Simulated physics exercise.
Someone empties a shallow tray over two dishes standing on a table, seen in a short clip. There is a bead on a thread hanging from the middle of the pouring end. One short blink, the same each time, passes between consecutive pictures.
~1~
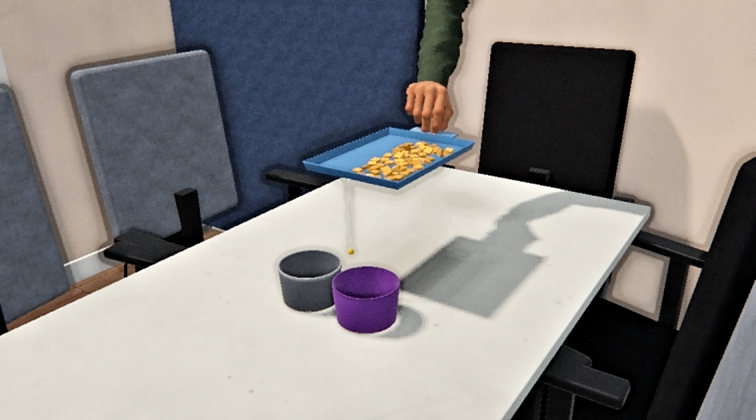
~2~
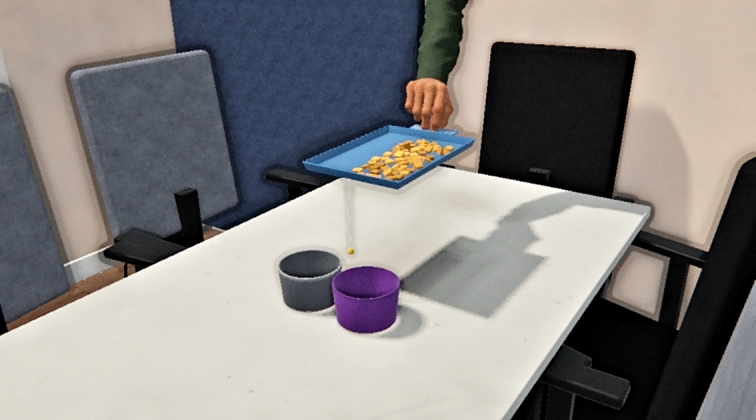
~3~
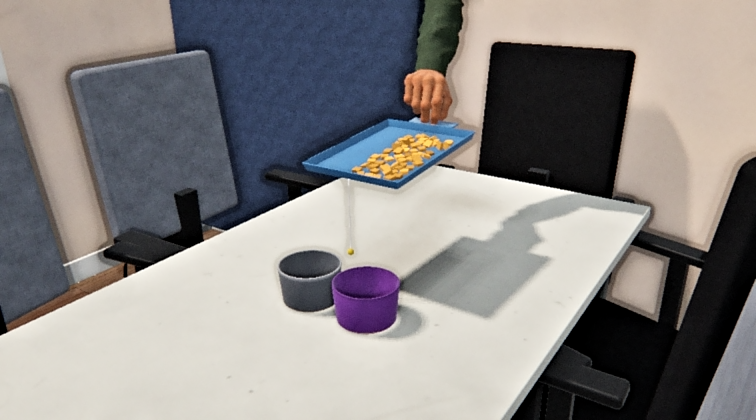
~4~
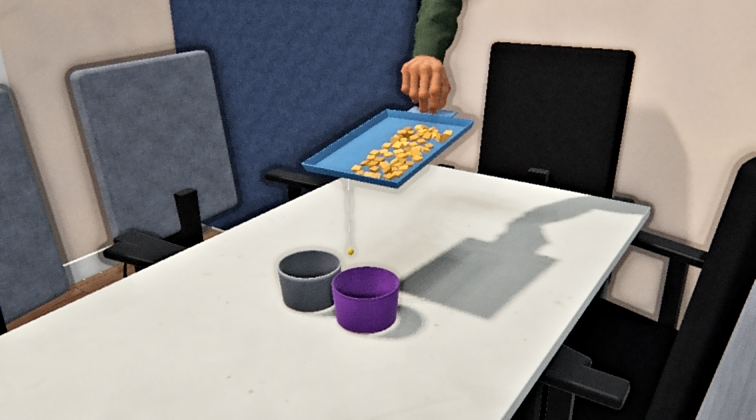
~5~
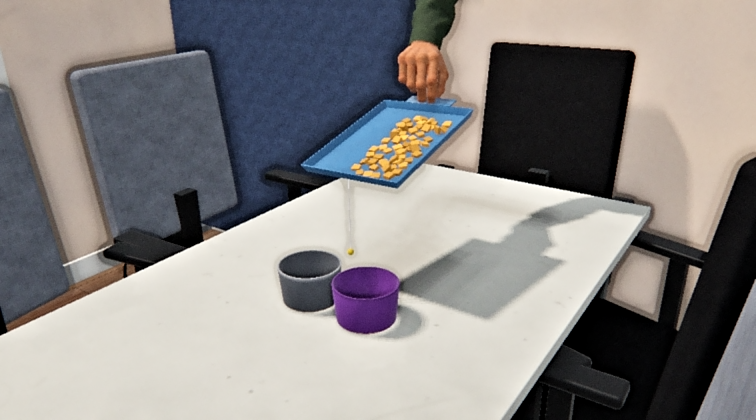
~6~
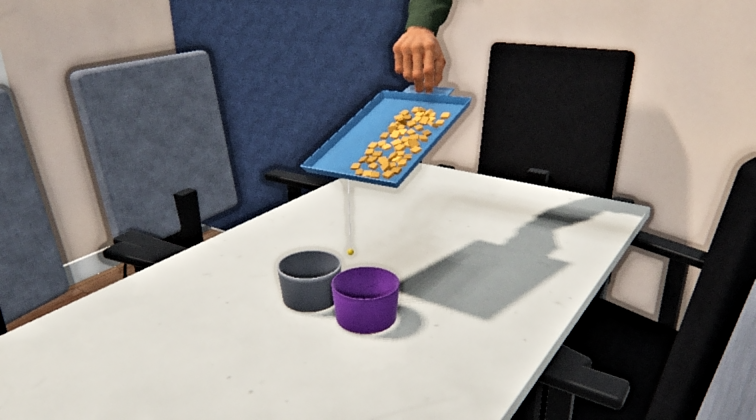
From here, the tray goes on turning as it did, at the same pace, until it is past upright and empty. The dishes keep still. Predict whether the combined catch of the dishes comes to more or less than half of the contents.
Catch exceeds half.
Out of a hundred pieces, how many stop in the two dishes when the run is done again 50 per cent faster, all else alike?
Estimate: Some 80%.
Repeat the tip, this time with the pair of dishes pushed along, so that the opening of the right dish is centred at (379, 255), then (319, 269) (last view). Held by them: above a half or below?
For the two tries in order: Not as much as half, exceeding half.
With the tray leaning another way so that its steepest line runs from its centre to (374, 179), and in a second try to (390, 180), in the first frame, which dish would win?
Try one: The rightmost dish. Try two: The rightmost dish.
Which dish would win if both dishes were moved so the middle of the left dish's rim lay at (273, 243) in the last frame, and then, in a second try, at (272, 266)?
Well, first the dish at right, then the dish at right.
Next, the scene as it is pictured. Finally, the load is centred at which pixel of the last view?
Near (317, 298), more or less.
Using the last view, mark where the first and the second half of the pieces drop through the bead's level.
First near (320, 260), later near (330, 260).
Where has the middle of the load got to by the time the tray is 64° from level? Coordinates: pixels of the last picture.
In the last view the centre sits at roughly (351, 163).
Shortly afterwards, tray tipped steeply; all but a few on the tray; a little in the air.
Next, tray tipped past a quarter turn; only a few on the tray; a little in the right dish; near a third in the left dish; only a few outside both; near half in the air.
Some moments later, tray tipped past a quarter turn; near a third in the right dish; near two thirds in the left dish; a little outside both.
In the end, tray tipped past a quarter turn; near a third in the right dish; near two thirds in the left dish; a little outside both.
